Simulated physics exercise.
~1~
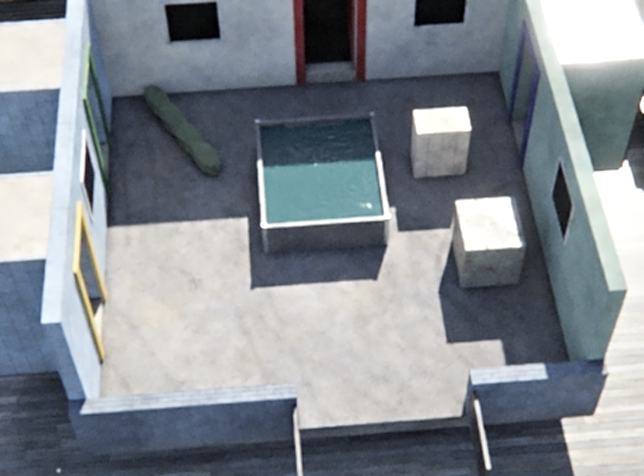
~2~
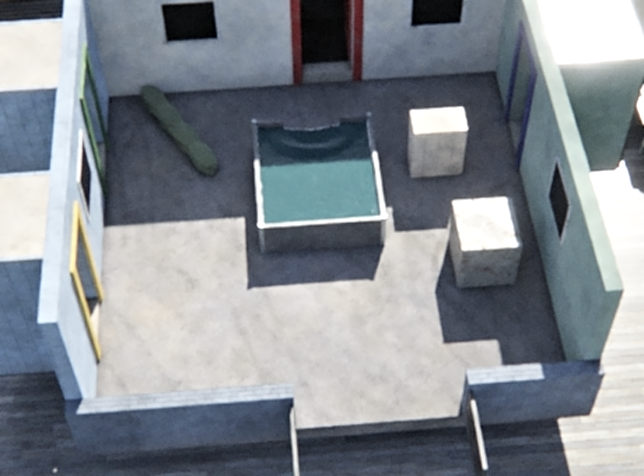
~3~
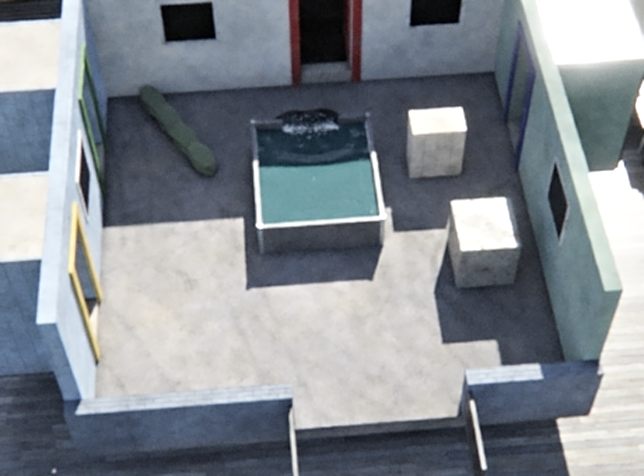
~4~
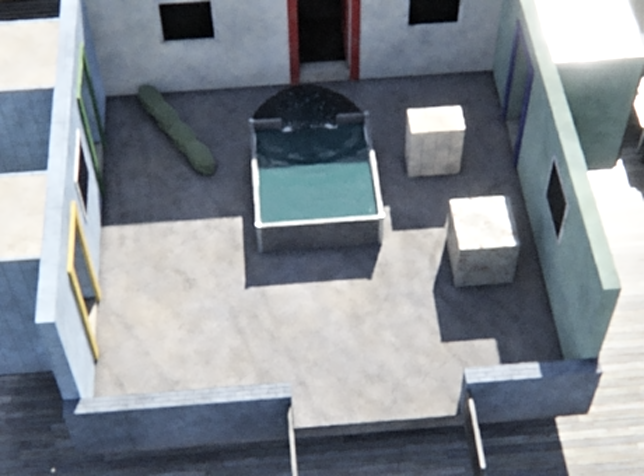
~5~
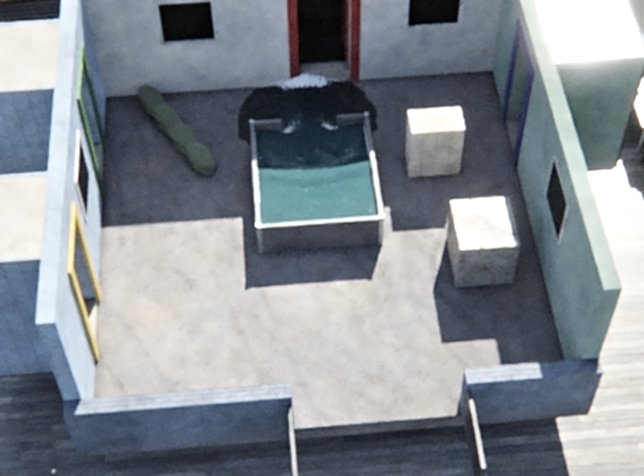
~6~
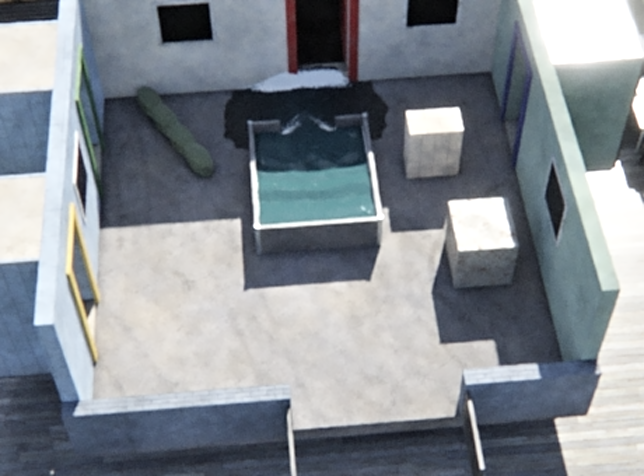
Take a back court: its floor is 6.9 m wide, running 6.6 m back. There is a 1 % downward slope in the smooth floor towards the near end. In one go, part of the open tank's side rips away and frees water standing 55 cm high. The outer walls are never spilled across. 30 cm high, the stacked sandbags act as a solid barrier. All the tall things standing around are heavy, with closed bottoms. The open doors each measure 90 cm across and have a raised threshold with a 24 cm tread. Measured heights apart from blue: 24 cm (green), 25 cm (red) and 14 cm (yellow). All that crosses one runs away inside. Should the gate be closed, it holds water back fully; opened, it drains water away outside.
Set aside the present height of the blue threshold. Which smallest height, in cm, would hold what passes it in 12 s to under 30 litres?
It would have to be roughly 7 cm high.
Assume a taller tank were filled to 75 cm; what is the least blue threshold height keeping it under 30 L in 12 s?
Something near 10.0 cm should do.
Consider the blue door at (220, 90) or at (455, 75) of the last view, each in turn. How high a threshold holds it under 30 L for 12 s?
Minimums: About 12.5 cm and 8.0 cm.
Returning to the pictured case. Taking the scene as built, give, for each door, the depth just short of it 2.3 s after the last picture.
Depth (cm): Green 0 / red 23 / blue 12 / yellow 0.
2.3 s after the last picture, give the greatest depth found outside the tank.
30 cm.
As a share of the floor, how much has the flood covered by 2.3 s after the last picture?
I'd say near 20 percent.
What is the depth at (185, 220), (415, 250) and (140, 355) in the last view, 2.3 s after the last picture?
Close to 0, 0 and 0 cm deep.
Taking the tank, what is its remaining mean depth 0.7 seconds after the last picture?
On average, around 42 cm.
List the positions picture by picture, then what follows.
The first frame shows still water, 55 cm deep, in the open tank at (320, 172); the blue door at (523, 100) is dry.
In the second frame, water pours out on the far side and has run 0.3 m, to a hidden place; about 7 cm deep outside, 55 cm at the back.
In the third frame, water pours out on the far side and has run 0.7 m, to (287, 117); about 9 cm deep outside, 55 cm at the back.
In the fourth frame, the gap is on the far side, the front 1.3 m out at (294, 90); the back of the open tank holds 55 cm.
In the fifth frame, water pours out on the far side and has run 1.5 m, to (263, 88); about 5 cm deep outside, 55 cm at the back.
In the sixth frame, the front is at (241, 90), 1.6 m from the gap on the far side; 2.8 m2 of floor is wet, 55 cm left at the back; the blue door at (516, 101), 3.4 m from the gap, is still 2.5 m from the nearest water.
Then, 0.7 s after the last picture water covers 10 % of the floor, deepest (33 cm) near (304, 141); it has not reached the blue door.
Then, 2.3 s after the last picture water covers 20 % of the floor, deepest (30 cm) near (167, 113); 12 cm at the blue door, 0 litres in over its 10 cm threshold.
Then, 11.3 s after the last picture water covers 80 % of the floor, deepest (10 cm) near (568, 392); 6 cm at the blue door, 5 litres in over its 10 cm threshold.
At the blue door as built, the water peaked near 12 cm, 2.5 s after the last picture.
Run again over the same 12 s with other heights there, 51 litres in over 6 cm, 20 litres over 8 cm. The limit of 30 litres is kept from about 7 cm up.
